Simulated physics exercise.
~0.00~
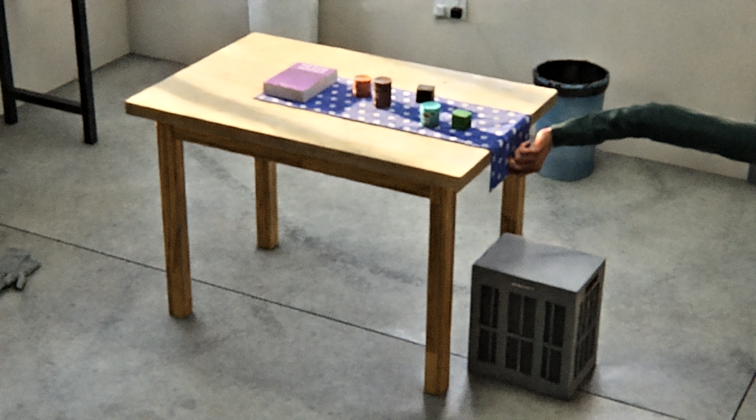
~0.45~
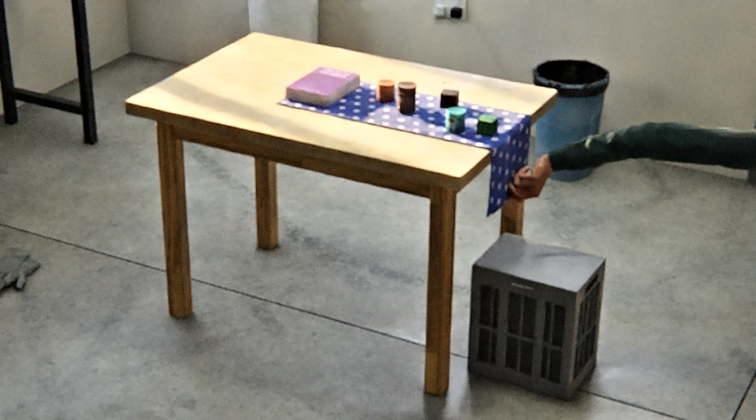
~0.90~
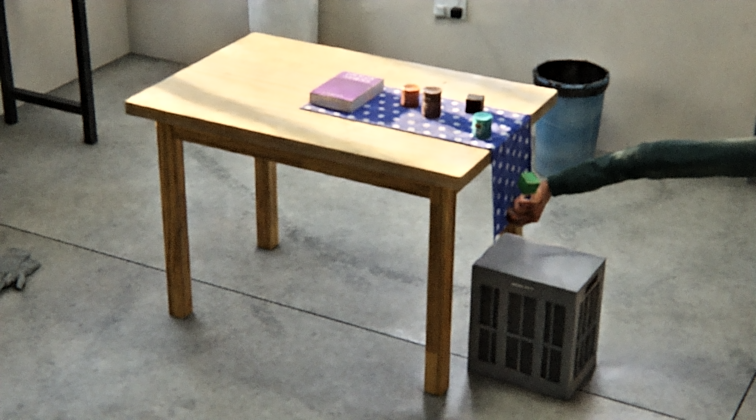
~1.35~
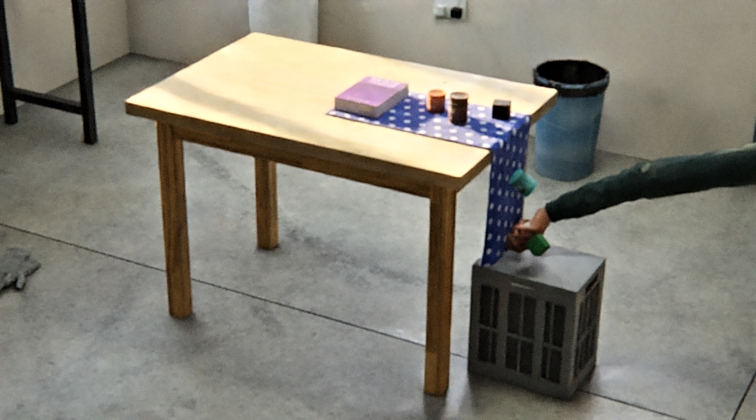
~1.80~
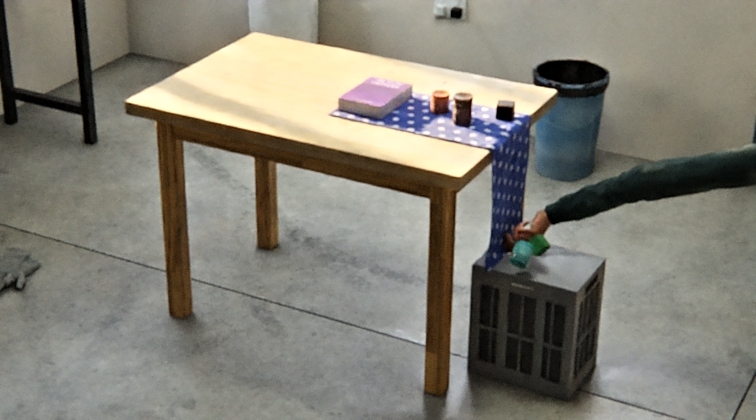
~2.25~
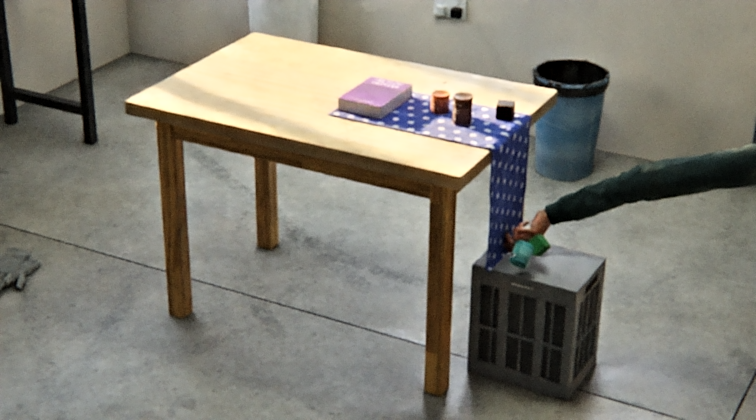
In a concrete-floored room, a hand slowly pulled a spotted blue cloth down off a wooden table's right end until it met the grey crate; a green cube and then a turquoise pot fell, while the book and three other items stayed on top.
